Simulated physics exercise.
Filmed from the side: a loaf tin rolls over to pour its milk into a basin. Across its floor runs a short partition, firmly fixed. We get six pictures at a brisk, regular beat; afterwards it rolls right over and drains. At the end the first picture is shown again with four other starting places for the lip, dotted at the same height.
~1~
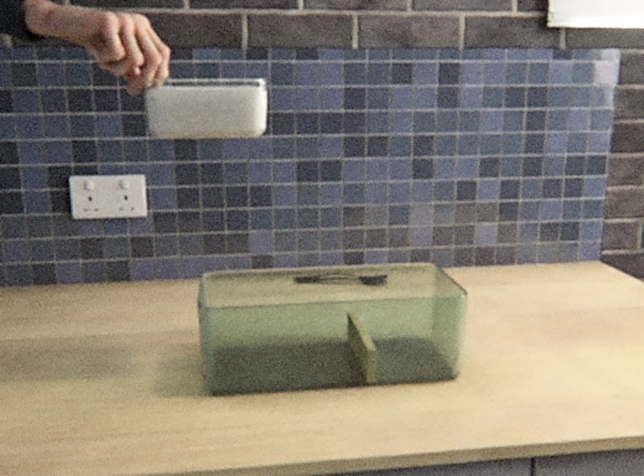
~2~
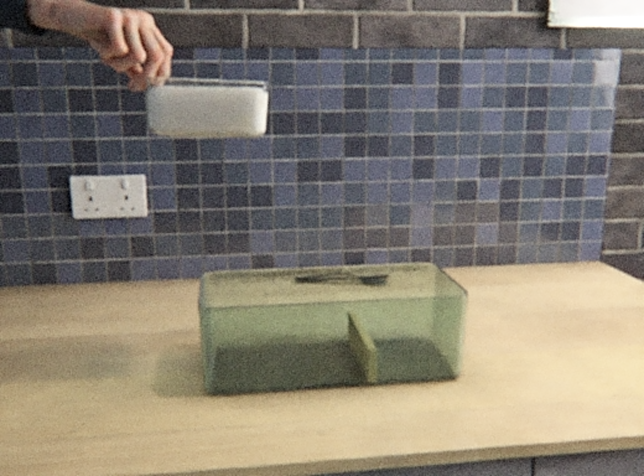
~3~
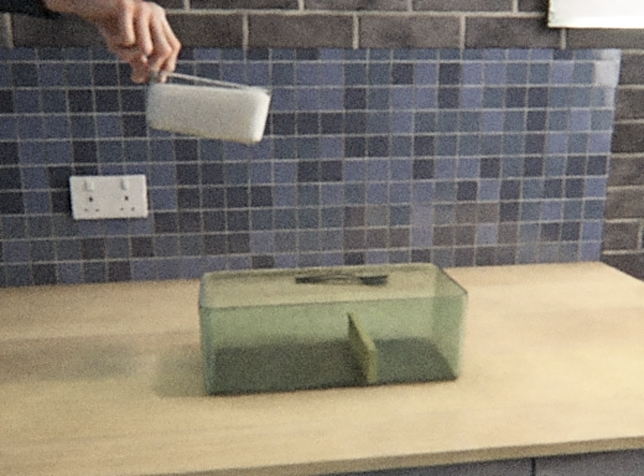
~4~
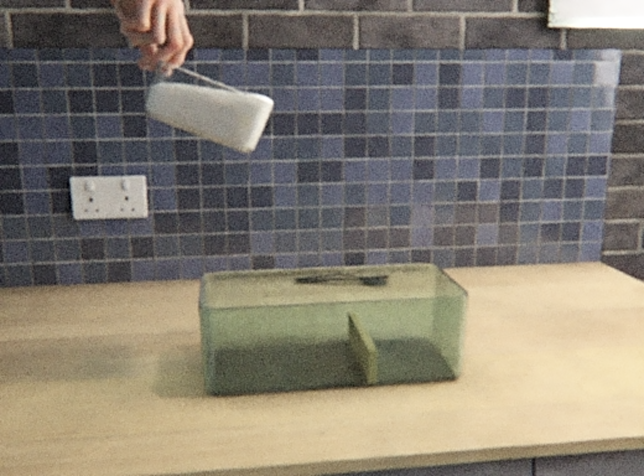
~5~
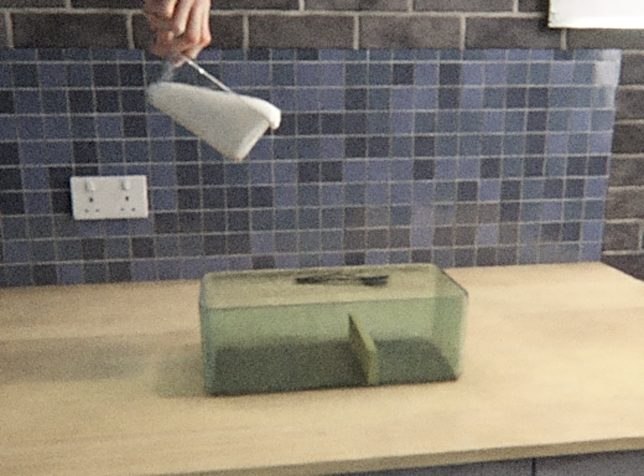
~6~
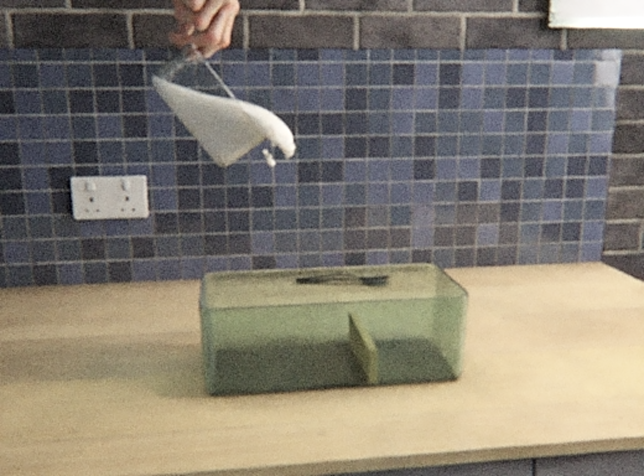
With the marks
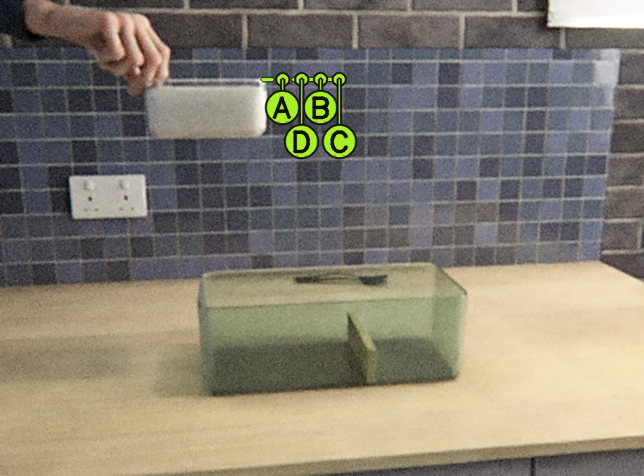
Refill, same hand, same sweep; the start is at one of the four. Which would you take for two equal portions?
D.
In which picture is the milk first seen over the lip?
Picture 4.
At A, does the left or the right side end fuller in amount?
The left one.
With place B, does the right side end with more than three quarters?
No, it does not.
On the marked copy, A at (282, 79); B at (320, 79); C at (339, 79); D at (301, 79).
Choosing A, about 79 % ends left of the wall and 14 % right of it; 6 % is lost outside.
Choosing B, about 33 % ends left of the wall and 59 % right of it; 8 % is lost outside.
Choosing C, about 23 % ends left of the wall and 68 % right of it; 9 % is lost outside.
Choosing D, about 48 % ends left of the wall and 46 % right of it; 6 % is lost outside.
